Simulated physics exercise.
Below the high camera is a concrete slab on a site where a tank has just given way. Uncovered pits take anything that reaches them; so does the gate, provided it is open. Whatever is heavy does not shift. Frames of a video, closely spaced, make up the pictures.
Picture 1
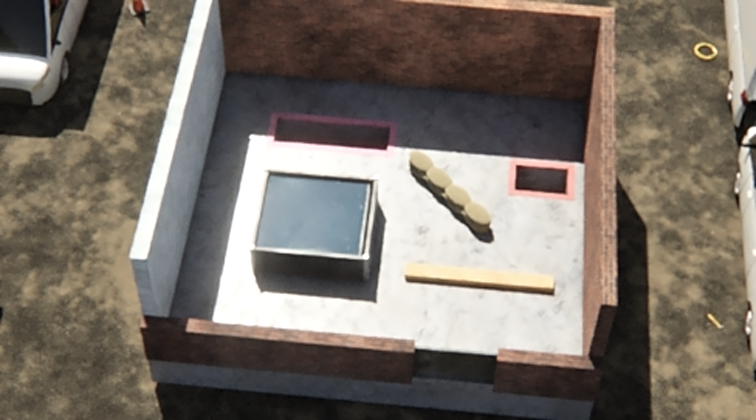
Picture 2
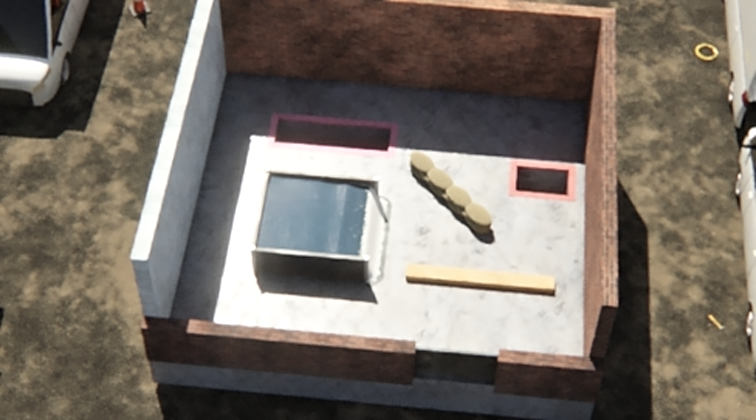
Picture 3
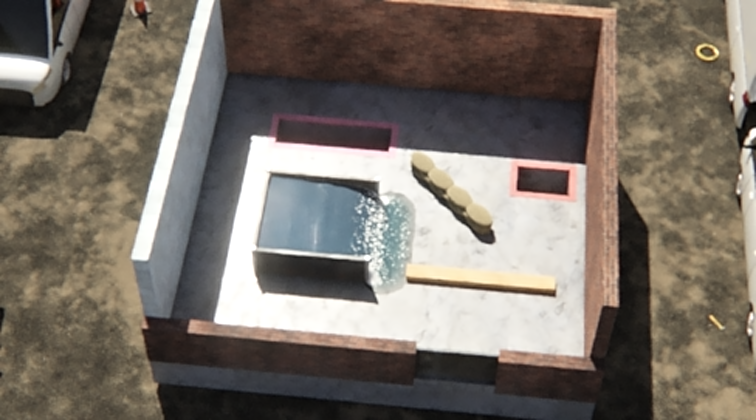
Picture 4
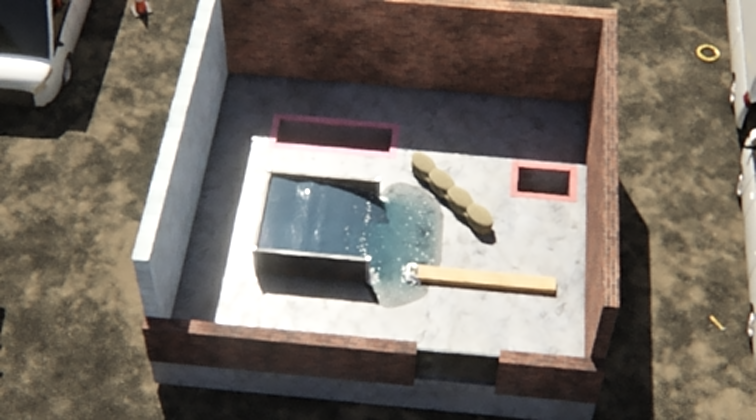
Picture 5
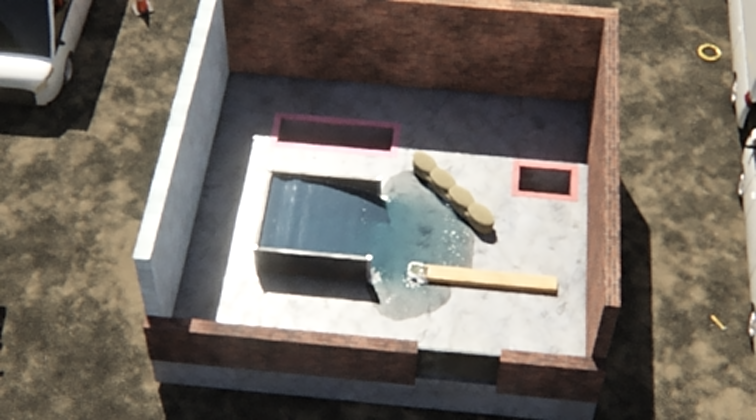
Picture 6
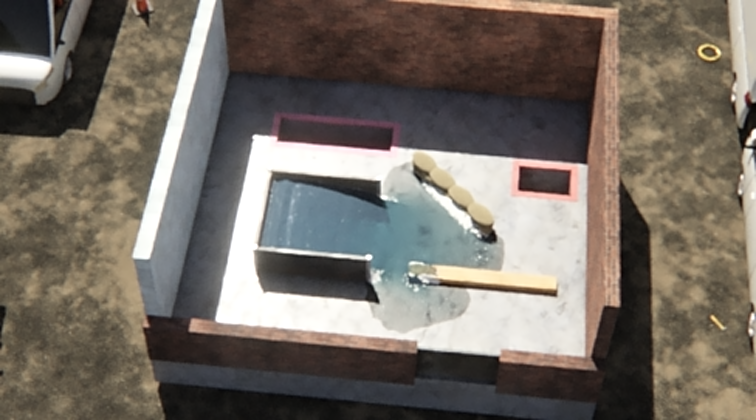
Water bursts from the right side of an open, pale-rimmed tank on a concrete slab, seen from high above by a still camera. Brick walls stand behind and right, a white wall left, with a magenta-edged rectangle, a pinkish-red one, tan rounded blocks and a yellowish beam inside. The foaming water spreads rightward, reaching the blocks and flowing around the beam's left end.
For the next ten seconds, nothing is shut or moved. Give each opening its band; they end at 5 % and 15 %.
Outcome: The gate carries off beneath five per cent; the pink pit carries off five to fifteen per cent; the red pit carries off upward of fifteen per cent.
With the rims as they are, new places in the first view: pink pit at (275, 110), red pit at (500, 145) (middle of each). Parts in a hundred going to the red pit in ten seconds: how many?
Share for the red pit: 10 percent.
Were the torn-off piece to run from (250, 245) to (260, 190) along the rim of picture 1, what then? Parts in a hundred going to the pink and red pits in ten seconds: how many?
Pink 15 %, red 4 %.
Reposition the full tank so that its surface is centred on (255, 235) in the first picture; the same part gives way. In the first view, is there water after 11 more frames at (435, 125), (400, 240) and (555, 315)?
Spot one unwetted, spot two wetted, spot three wetted.
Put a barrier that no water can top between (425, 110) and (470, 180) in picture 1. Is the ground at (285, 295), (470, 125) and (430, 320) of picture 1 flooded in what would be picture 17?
Taken in turn, the three points are unsoaked, unsoaked and soaked.
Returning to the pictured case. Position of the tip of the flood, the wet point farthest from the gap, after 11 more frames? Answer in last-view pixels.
I would point to (576, 380).
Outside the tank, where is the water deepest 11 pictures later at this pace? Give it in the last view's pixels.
I'd point to (578, 271).
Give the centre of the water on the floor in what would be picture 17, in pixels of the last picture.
Close to (416, 251).
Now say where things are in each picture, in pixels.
The first picture shows the open tank at (315, 215) is whole and still.
In the second picture, the front is at (372, 282), out from the gap at (370, 234).
In the third picture, the front is at (401, 198), out from the gap at (371, 235).
In the fourth picture, water pours out at (372, 236) and has run to (419, 192).
In the fifth picture, the front is at (469, 225), out from the gap at (373, 235).
In the sixth picture, the front is at (497, 264), out from the gap at (372, 235).
A moment on, water covers 20 % of the floor; the gate 0 %, the pink pit 0 %, the red pit 0 %.
Next, water covers 35 % of the floor; the gate 0 %, the pink pit 0 %, the red pit 0 %.
Then, water covers 40 % of the floor; the gate 0 %, the pink pit 3 %, the red pit 5 %.
Later, water covers 55 % of the floor; the gate 0 %, the pink pit 7 %, the red pit 13 %.
In the end, water covers 70 % of the floor; the gate 0 %, the pink pit 11 %, the red pit 19 %.
